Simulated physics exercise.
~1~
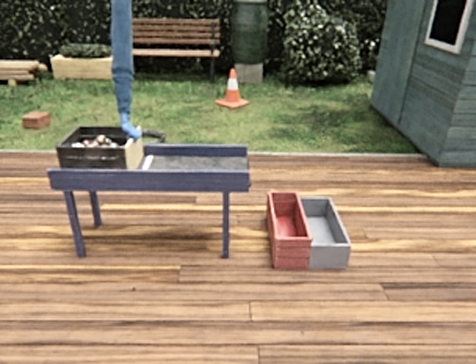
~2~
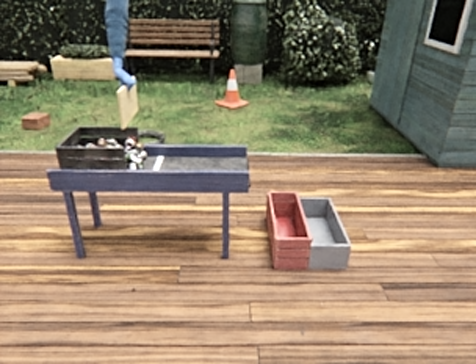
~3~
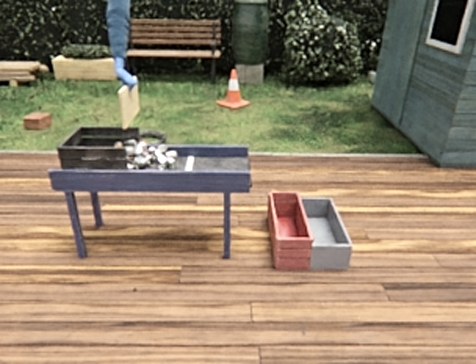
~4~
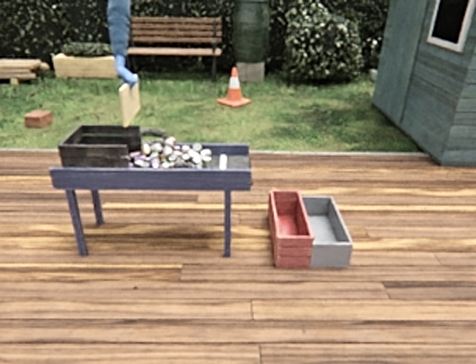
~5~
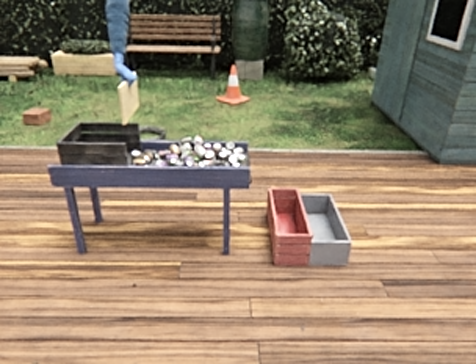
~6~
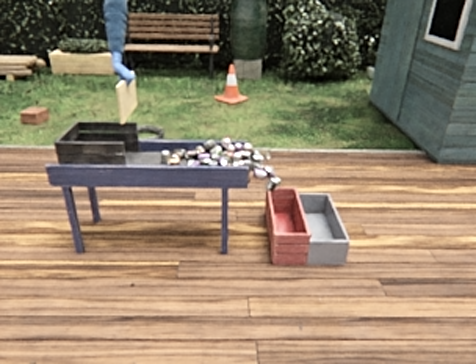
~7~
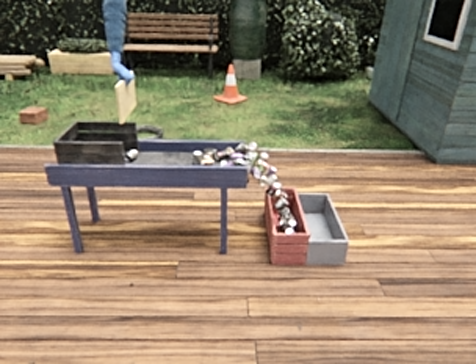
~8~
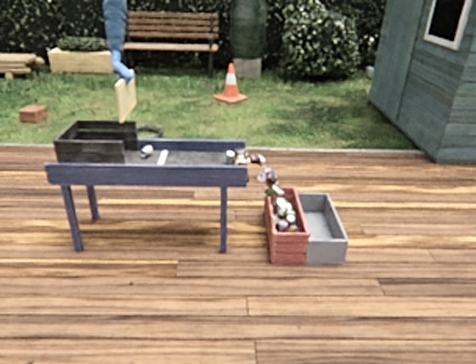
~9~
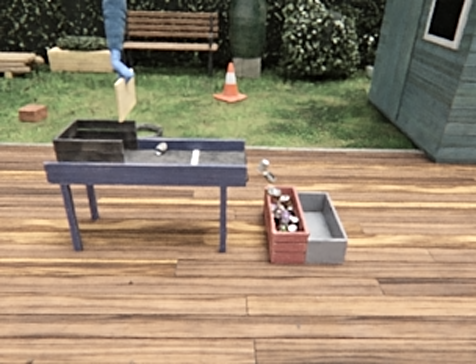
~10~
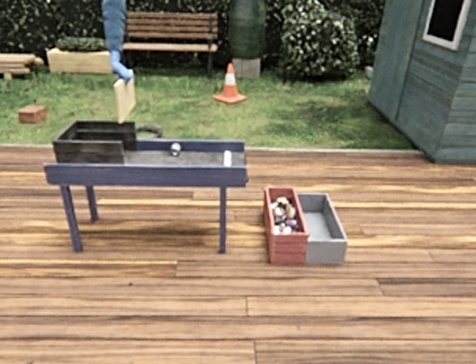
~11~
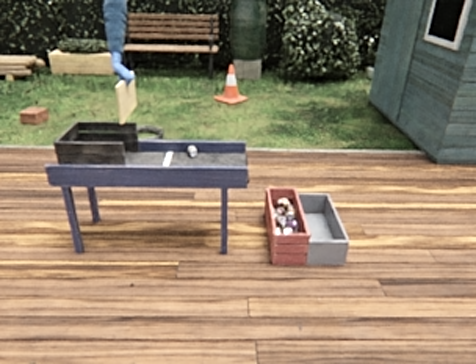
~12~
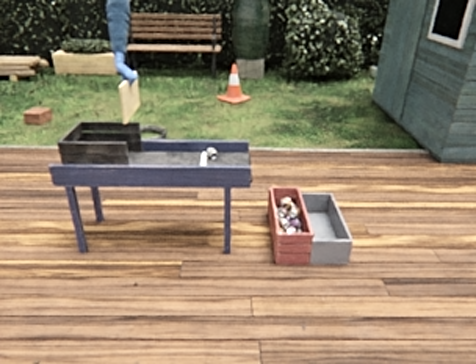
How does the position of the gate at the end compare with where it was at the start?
At the start the gate was down at the belt, against the right side of the black pen. By the end it was held up above the belt by the blue arm, leaving the way out of the pen open.
A blue arm lifted a pale gate beside a black pen, and a pile of small items rode right along the belt, spilling off the end into the red tub while the grey bin stayed empty and one straggler remained on the belt.
